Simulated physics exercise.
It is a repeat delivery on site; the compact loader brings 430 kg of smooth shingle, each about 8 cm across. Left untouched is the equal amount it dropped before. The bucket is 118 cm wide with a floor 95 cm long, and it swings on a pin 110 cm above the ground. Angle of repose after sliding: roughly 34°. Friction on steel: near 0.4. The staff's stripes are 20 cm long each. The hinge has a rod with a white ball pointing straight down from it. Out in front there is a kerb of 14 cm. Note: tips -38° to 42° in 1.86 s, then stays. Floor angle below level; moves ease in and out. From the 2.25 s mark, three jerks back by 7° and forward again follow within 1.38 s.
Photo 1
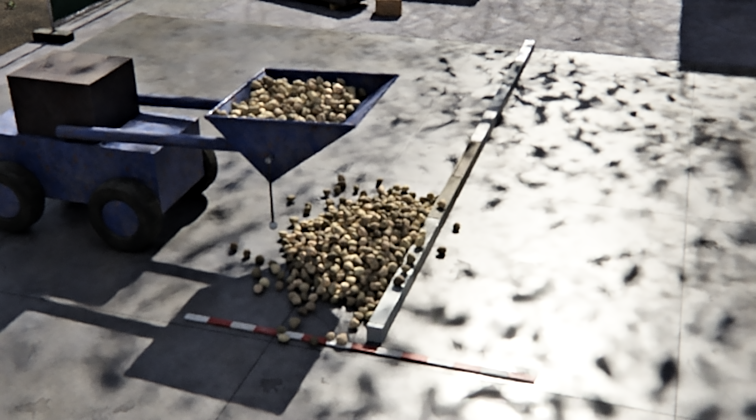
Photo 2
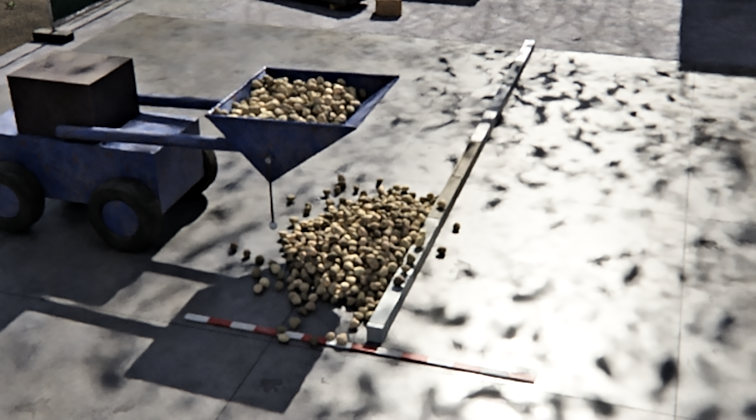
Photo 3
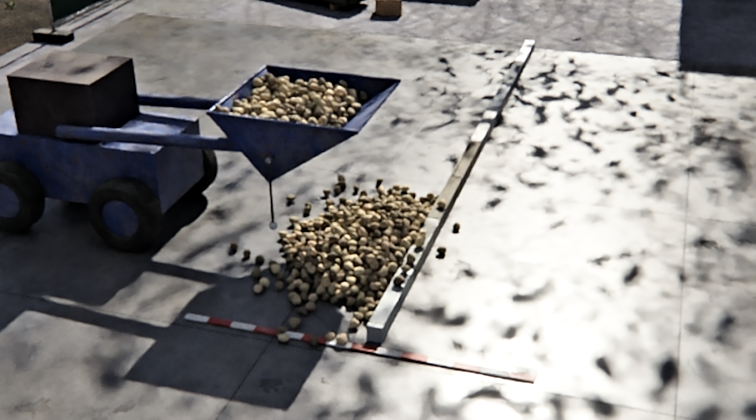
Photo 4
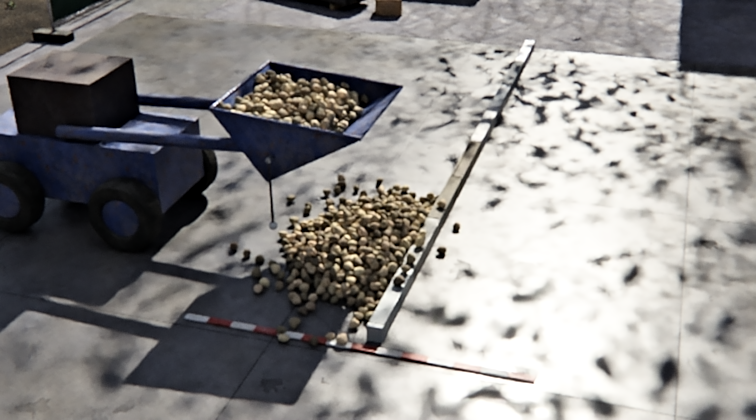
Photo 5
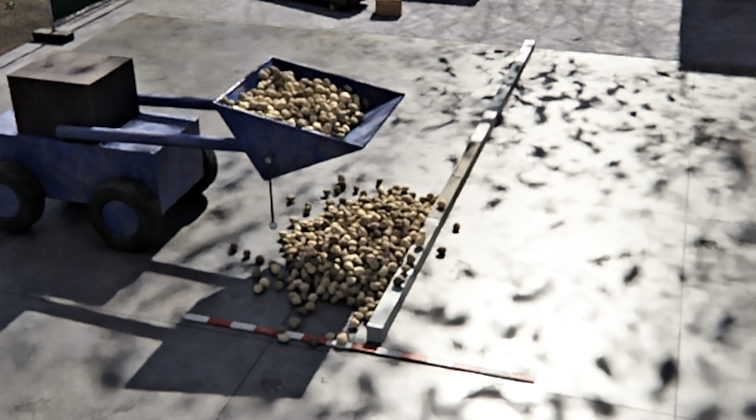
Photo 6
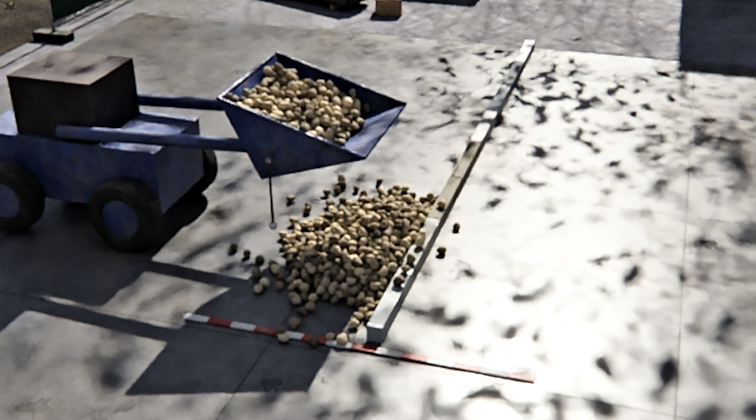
At the start, a blue loader on the left holds a bucket heaped with rounded stones above a similar pile beside a pale kerb. The bucket then tilts steadily, its right-hand lip swinging downward while its stones shift slightly; the loader and the pile below stay still.
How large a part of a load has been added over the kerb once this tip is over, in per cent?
Around 29 per cent is added.
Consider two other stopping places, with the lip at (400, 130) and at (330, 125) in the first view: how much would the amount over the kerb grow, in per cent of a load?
75 %, then 10 %.
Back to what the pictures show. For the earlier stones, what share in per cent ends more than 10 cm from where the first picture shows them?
I'd say roughly 10 per cent of them.
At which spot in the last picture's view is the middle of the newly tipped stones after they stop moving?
The middle ends up near (393, 238).
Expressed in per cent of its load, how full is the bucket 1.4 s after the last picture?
Around 15 per cent of the load is still inside.
Then, 0.8 s after the last picture the floor is at 30°; in per cent of one load, 94 in the bucket, 106 on this side of the kerb; the foremost stones are at (426, 244).
Then, 1.4 s after the last picture the floor is at 42°; in per cent of one load, 17 in the bucket, 173 on this side of the kerb, 10 over the kerb; the foremost stones are at (472, 260).
Then, 3.5 s after the last picture the floor is at 42°; in per cent of one load, 0 in the bucket, 171 on this side of the kerb, 29 over the kerb; the foremost stones are at (572, 297).
Then, 6.1 s after the last picture the floor is at 42°; in per cent of one load, 0 in the bucket, 171 on this side of the kerb, 29 over the kerb; the foremost stones are at (572, 297). Net gain over the kerb, 29.
